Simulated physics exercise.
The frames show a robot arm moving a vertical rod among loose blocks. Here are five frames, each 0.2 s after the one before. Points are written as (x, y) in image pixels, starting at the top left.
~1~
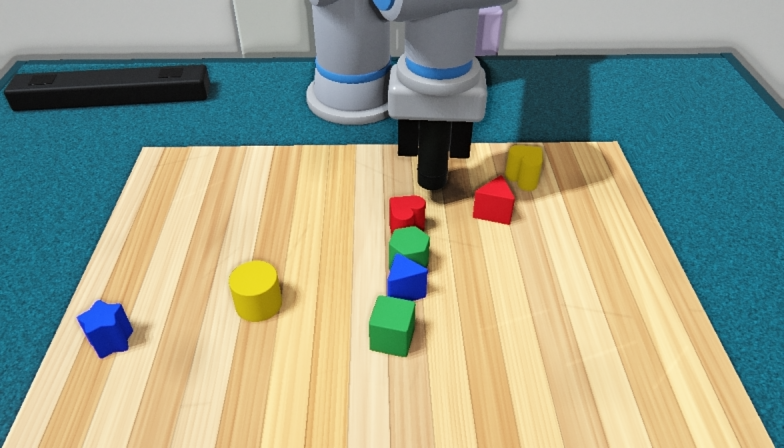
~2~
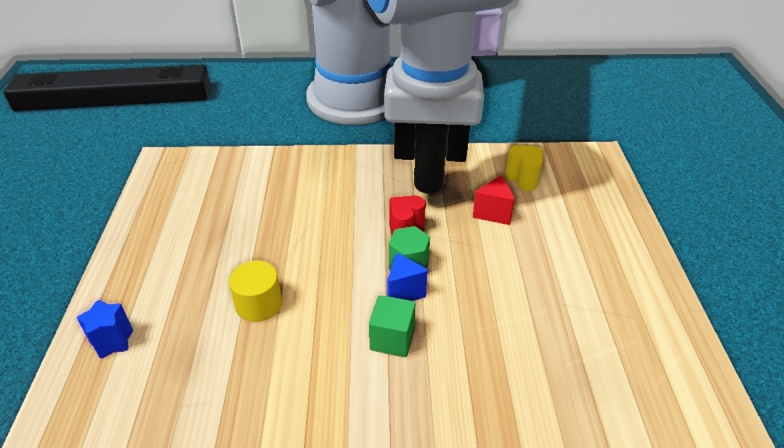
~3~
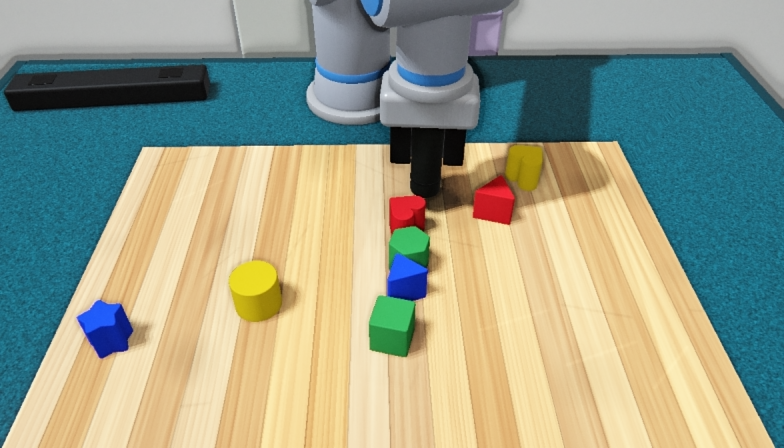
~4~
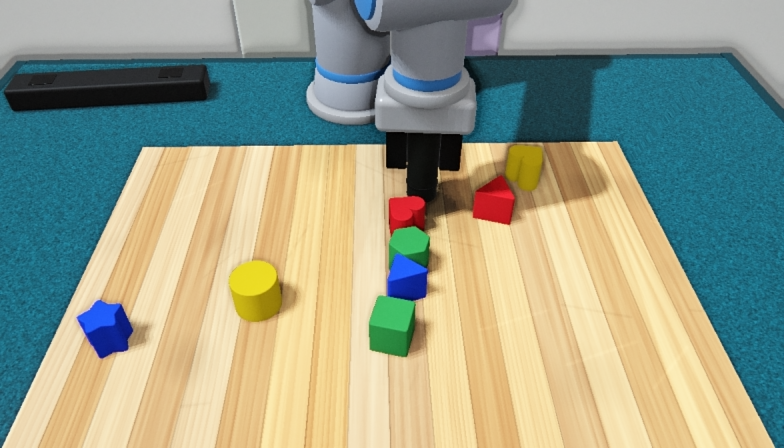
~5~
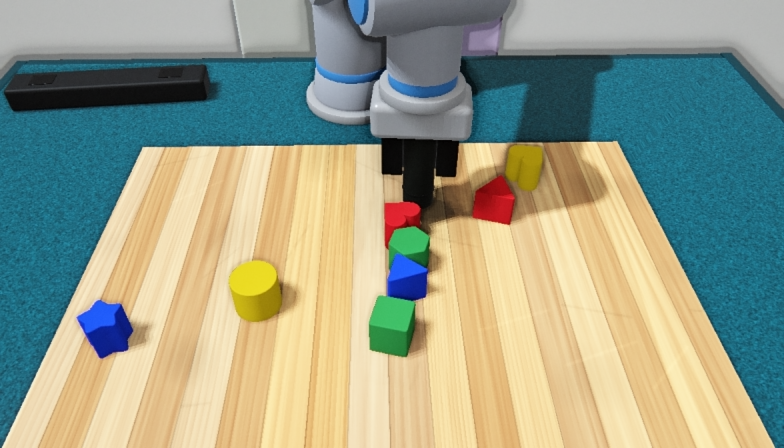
On a wooden board, a robot arm edging its black rod toward the viewer and nudging the red heart block slightly left.
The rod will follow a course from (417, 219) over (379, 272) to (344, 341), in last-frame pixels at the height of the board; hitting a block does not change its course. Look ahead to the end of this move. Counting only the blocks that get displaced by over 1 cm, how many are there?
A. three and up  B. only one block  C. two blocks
I choose A.
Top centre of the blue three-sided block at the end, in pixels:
Its top middle will sit at (428, 300).
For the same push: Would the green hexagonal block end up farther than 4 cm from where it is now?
Yes, that is how it ends up.
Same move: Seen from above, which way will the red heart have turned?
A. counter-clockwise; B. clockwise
The answer is B.
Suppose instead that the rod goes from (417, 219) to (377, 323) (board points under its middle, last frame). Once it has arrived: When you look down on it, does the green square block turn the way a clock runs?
Yes, I think so.
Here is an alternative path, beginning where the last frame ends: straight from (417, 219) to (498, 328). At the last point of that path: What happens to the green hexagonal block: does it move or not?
That block slides.
What follows on the original path. One third of the way, rod (392, 235); red heart (363, 238), turned 50° clockwise; blue three-sided block (404, 274), turned 25° anticlockwise; green hexagonal block (407, 250), turned 40° anticlockwise.
Two thirds of the way, rod (366, 275); green square block (394, 316), turned 15° clockwise; red heart (336, 255), turned 120° clockwise; blue three-sided block (427, 299), turned 65° anticlockwise; green hexagonal block (400, 278), turned 115° anticlockwise.
At the end, rod (343, 323); green square block (394, 316), turned 15° clockwise; red heart (336, 255), turned 120° clockwise; blue three-sided block (428, 300), turned 65° anticlockwise; green hexagonal block (400, 280), turned 130° anticlockwise.
